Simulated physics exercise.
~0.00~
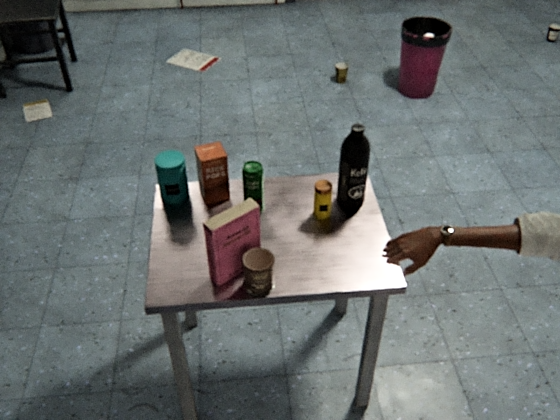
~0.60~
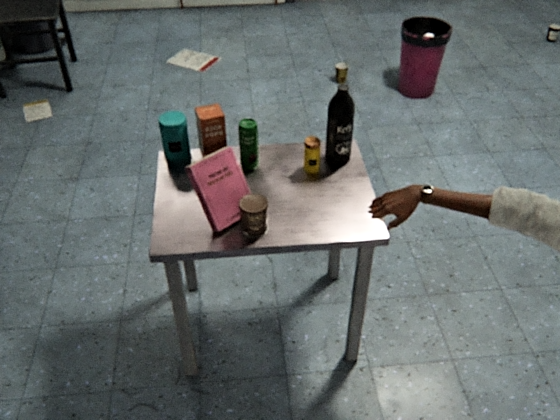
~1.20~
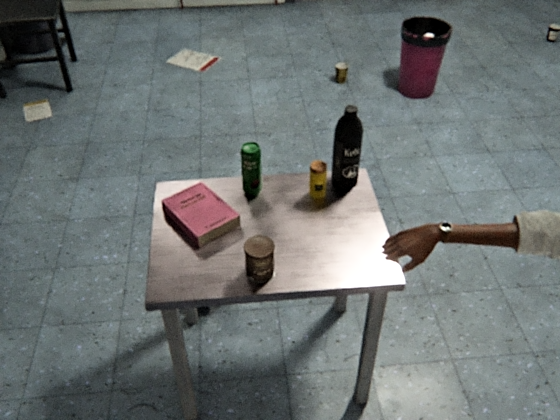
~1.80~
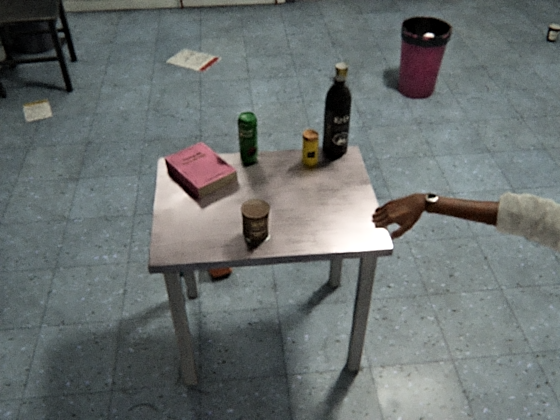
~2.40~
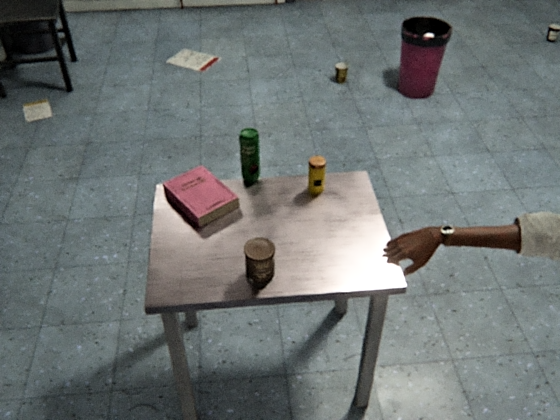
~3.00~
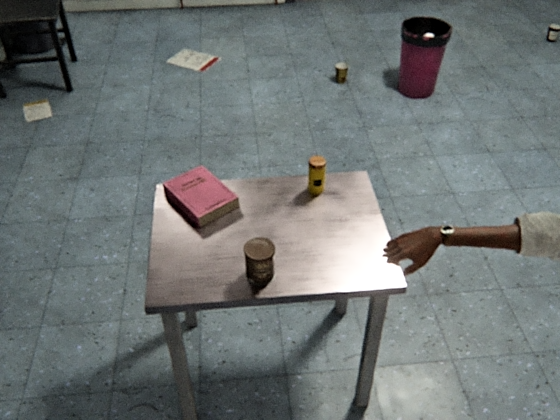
In a room with a tiled floor, a hand at a side table's edge moves with it as it jerks back and forth; a pink book topples, a turquoise jar and orange carton drop off, then a black bottle and green can, leaving the book, brown tin and yellow shaker.
